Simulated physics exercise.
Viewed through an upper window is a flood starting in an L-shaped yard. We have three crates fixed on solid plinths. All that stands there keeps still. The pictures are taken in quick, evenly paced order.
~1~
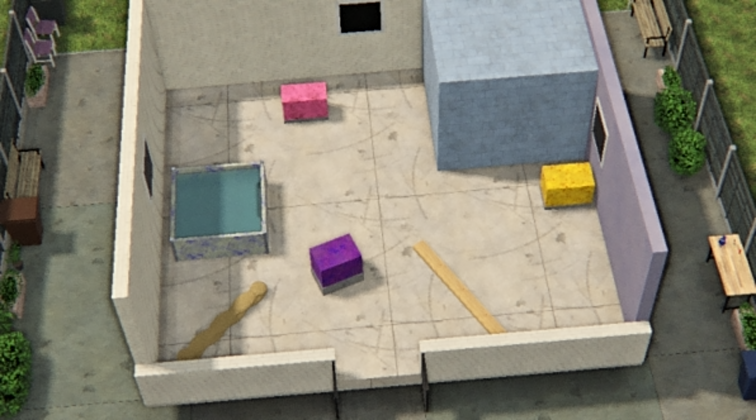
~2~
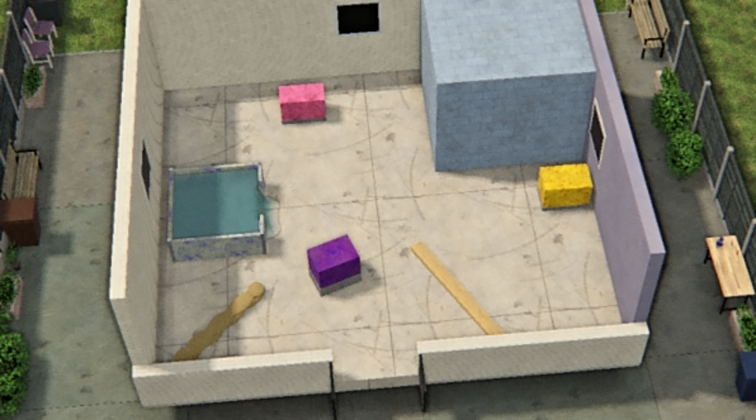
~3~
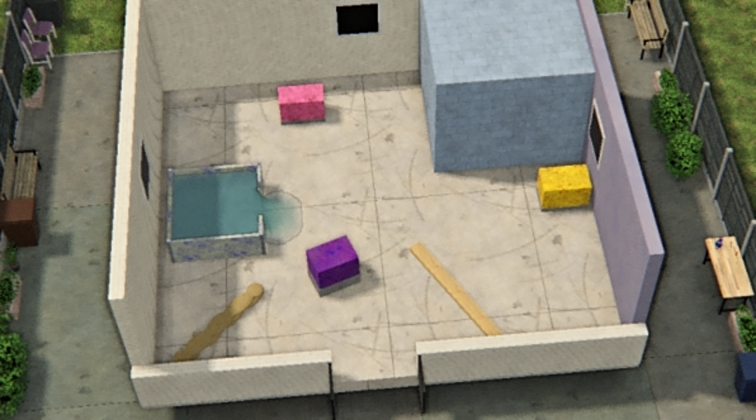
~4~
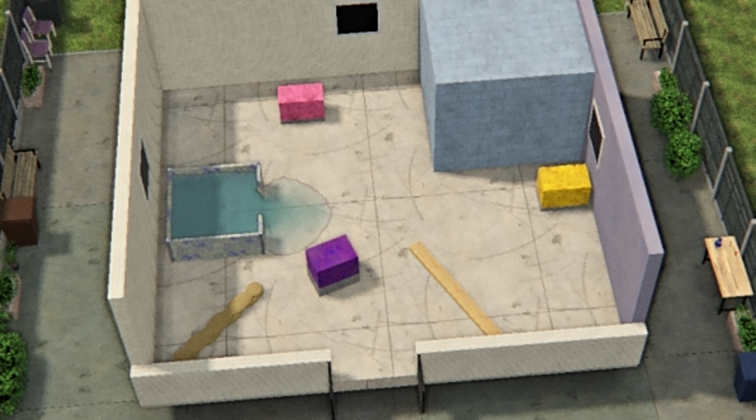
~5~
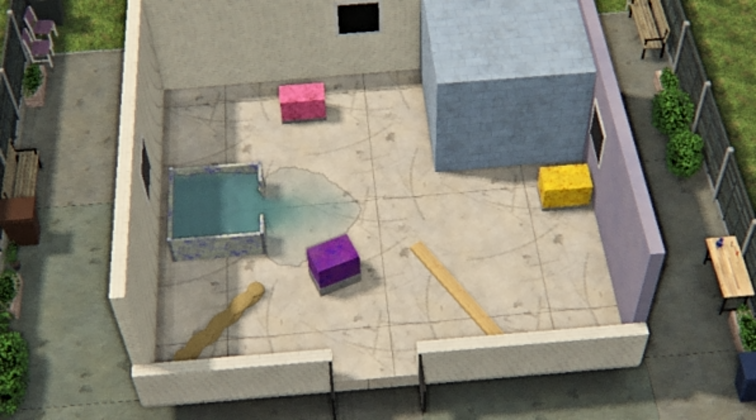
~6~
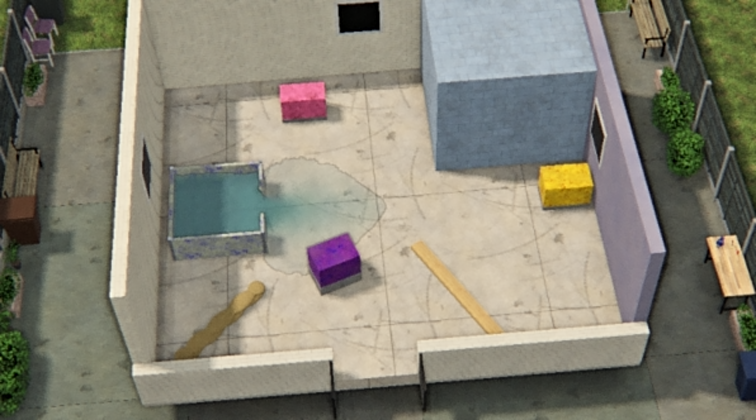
Water poured out of a gap in the right side of the glass-like tank and spread rightward across the pale floor in a widening puddle, passing behind the purple block while everything else stayed still.
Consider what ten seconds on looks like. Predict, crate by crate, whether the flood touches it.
My prediction: The yellow crate is touched; the pink crate remains untouched; the purple crate remains untouched.
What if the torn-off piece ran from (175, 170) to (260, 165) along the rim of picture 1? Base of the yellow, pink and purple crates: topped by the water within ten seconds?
The yellow crate is not reached; the pink crate is reached; the purple crate is not reached.
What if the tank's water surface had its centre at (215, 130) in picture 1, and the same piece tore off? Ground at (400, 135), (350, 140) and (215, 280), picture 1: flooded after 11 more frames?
As listed: Covered, covered, free of water.
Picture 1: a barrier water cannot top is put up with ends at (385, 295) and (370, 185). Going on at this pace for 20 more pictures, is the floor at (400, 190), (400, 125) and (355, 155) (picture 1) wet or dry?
The first point comes out unwetted, the next inundated, the last inundated.
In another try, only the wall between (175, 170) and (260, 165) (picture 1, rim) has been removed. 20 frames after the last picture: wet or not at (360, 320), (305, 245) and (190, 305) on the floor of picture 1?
In the order given, the spots are not soaked, not soaked and not soaked.
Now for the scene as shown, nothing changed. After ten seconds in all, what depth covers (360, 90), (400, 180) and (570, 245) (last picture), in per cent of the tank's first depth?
Approx. values, in order: 6 %, 6 %, 4 %.
A moment on, water covers 20 % of the floor; the yellow crate not reached, the pink crate not reached, the purple crate water round its plinth.
Next, water covers 35 % of the floor; the yellow crate water round its plinth, the pink crate water round its plinth, the purple crate water round its plinth.
Then, water covers 45 % of the floor; the yellow crate water round its plinth, the pink crate water round its plinth, the purple crate water round its plinth.
Later, water covers 55 % of the floor; the yellow crate water round its plinth, the pink crate water round its plinth, the purple crate water round its plinth.
In the end, water covers 80 % of the floor; the yellow crate was topped, the pink crate stayed above the water, the purple crate stayed above the water.
